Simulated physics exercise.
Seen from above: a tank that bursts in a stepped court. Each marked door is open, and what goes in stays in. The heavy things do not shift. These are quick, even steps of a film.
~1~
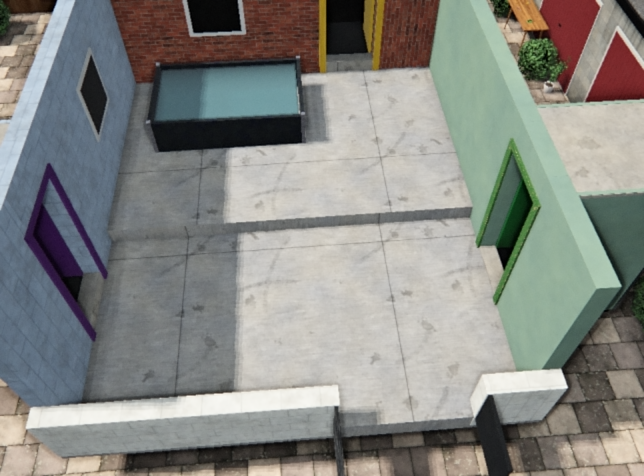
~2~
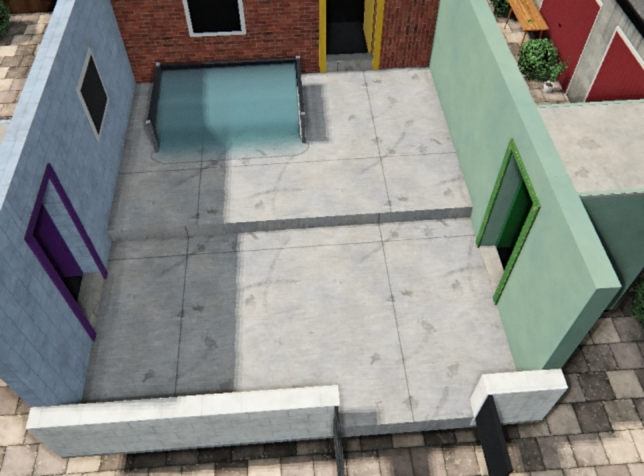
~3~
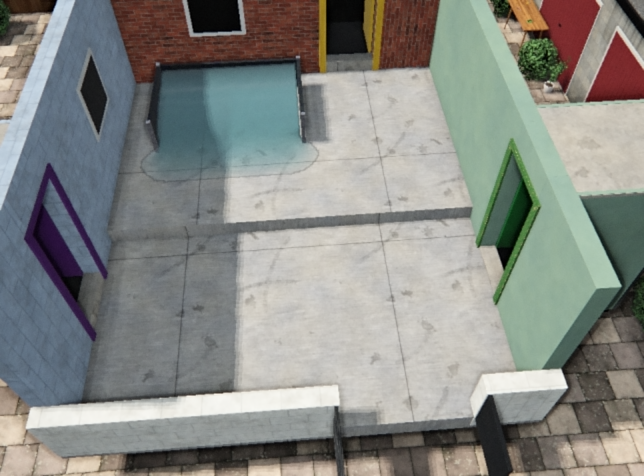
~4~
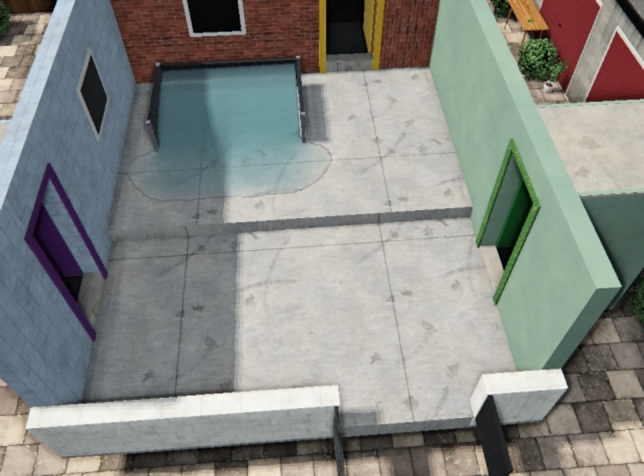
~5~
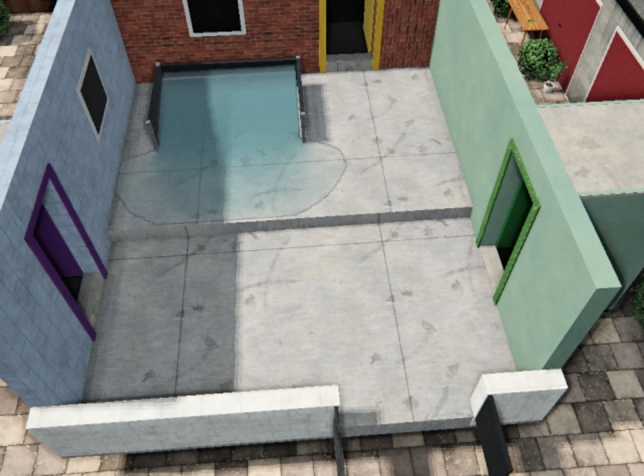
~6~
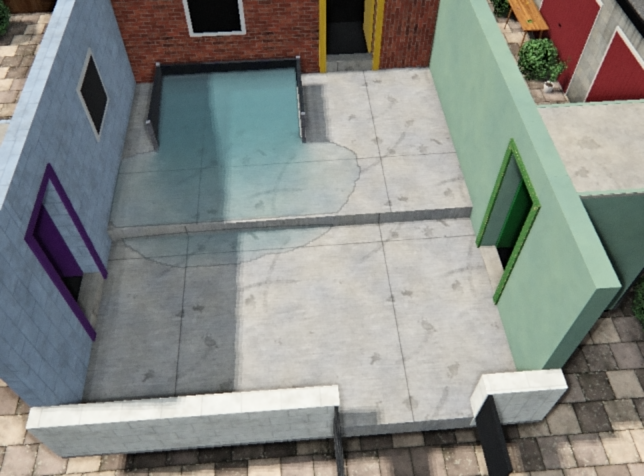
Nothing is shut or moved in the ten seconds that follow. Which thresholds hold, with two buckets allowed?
The yellow door admits no more than that; the green door lets in a lot; the purple door admits no more than that.
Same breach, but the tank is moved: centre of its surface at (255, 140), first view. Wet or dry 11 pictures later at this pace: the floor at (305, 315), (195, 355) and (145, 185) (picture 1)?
In turn: Covered, awash, free of water.
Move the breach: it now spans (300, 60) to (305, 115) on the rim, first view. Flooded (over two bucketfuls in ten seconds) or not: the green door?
In short: The green one is under.
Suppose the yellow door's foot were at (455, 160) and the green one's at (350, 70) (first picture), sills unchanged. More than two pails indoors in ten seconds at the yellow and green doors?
The yellow one stays under; the green one keeps below it.
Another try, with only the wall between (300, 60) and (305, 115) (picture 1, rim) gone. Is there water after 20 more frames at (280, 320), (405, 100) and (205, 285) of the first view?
In that order: Not flooded, awash, not flooded.
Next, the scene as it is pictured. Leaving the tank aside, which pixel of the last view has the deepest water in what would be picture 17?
I would point to (92, 428).
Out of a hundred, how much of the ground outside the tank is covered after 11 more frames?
Some 60 per cent.
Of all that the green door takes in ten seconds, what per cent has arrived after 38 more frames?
I make it 0 per cent.
A moment on, water covers 45 % of the floor; the yellow door not reached, the green door not reached, the purple door wet at the sill, nothing in.
Next, water covers 60 % of the floor; the yellow door not reached, the green door not reached, the purple door wet at the sill, nothing in.
Then, water covers 65 % of the floor; the yellow door not reached, the green door wet at the sill, nothing in, the purple door wet at the sill, nothing in.
Later, water covers 65 % of the floor; the yellow door not reached, the green door wet at the sill, nothing in, the purple door wet at the sill, nothing in.
In the end, water covers 65 % of the floor; the yellow door not reached, the green door over two buckets in, the purple door wet at the sill, nothing in.
